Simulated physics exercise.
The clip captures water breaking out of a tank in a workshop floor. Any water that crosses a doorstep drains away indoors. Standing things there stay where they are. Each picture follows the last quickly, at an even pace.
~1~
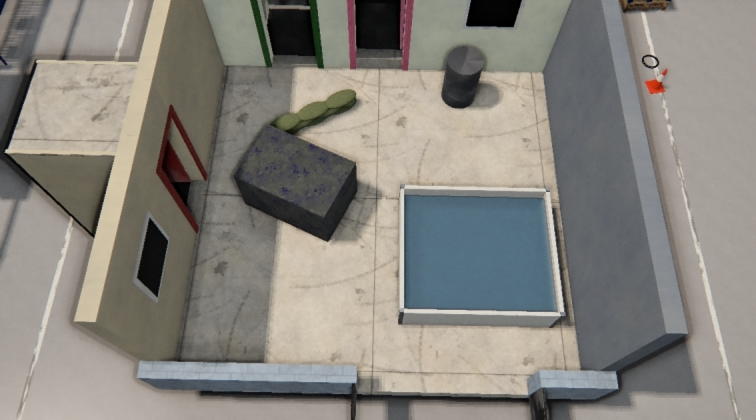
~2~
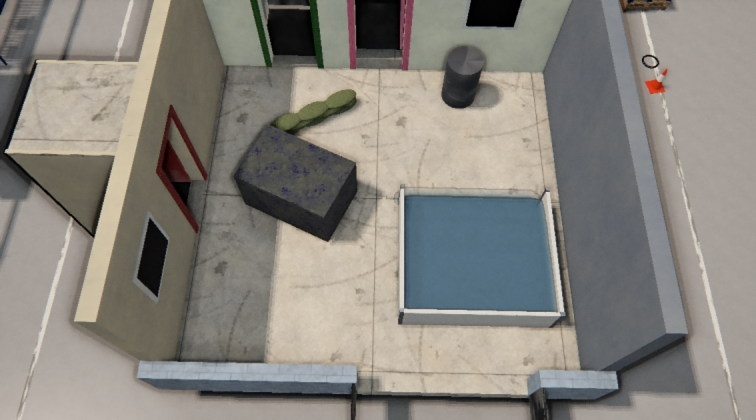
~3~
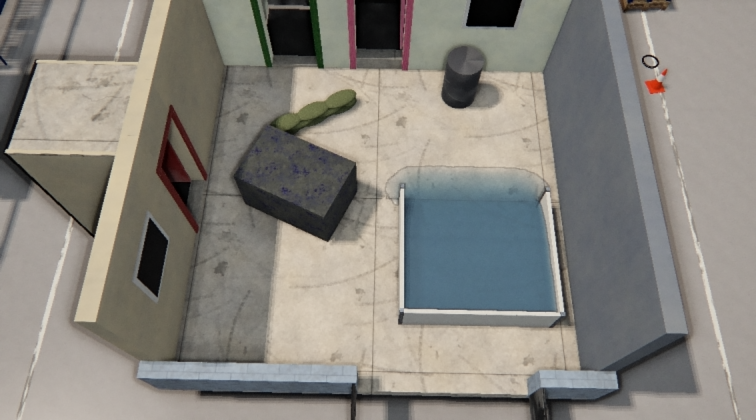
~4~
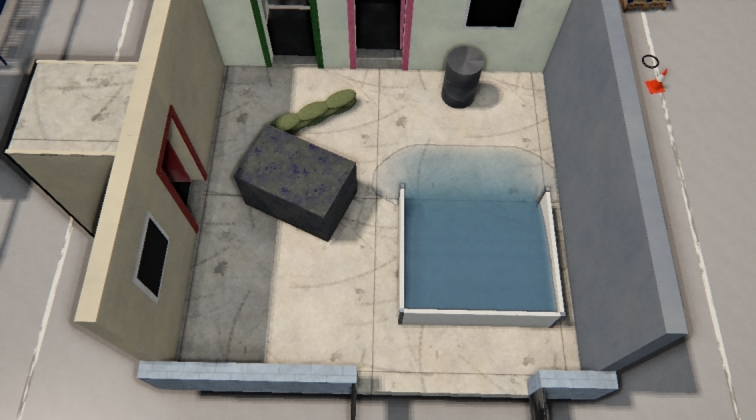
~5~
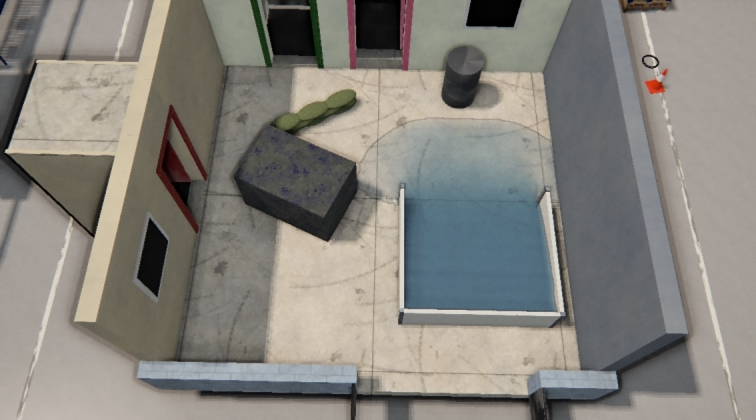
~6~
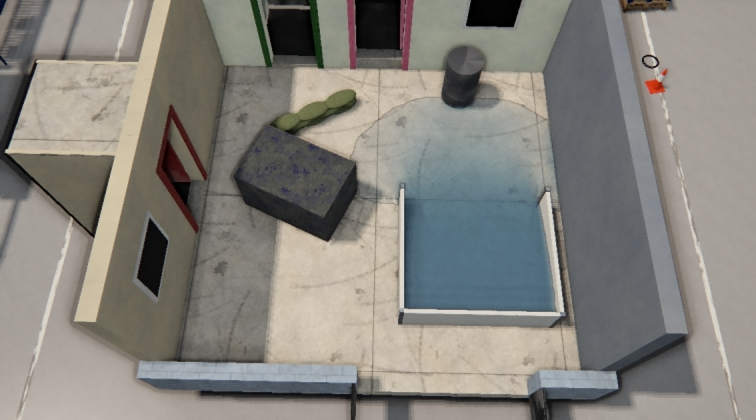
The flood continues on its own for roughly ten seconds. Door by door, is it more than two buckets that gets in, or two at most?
Pink door - two at most; green door - more than two; red door - more than two.
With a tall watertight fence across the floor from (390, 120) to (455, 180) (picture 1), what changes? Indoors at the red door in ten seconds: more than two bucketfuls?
Taking them one at a time, red door tops the limit.
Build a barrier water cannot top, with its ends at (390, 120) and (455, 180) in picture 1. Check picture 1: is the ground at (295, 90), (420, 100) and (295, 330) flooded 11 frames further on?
Untouched, submerged, untouched.
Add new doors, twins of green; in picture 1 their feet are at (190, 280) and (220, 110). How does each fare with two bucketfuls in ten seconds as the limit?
In order: Falls short; overshoots.
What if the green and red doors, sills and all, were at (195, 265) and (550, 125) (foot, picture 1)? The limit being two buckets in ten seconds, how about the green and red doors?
Then green comes up short and red overshoots.
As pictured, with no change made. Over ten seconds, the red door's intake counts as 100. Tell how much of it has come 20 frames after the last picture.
Estimate: Roughly 0 %.
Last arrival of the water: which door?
Answer is the door marked red.
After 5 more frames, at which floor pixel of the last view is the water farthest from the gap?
I'd say around (352, 75).
A moment on, water covers 35 % of the floor; the pink door wet at the sill, nothing in, the green door not reached, the red door not reached.
Next, water covers 35 % of the floor; the pink door wet at the sill, nothing in, the green door wet at the sill, nothing in, the red door not reached.
Then, water covers 50 % of the floor; the pink door under two buckets in, the green door under two buckets in, the red door not reached.
Later, water covers 80 % of the floor; the pink door under two buckets in, the green door under two buckets in, the red door under two buckets in.
In the end, water covers 95 % of the floor; the pink door under two buckets in, the green door over two buckets in, the red door over two buckets in.
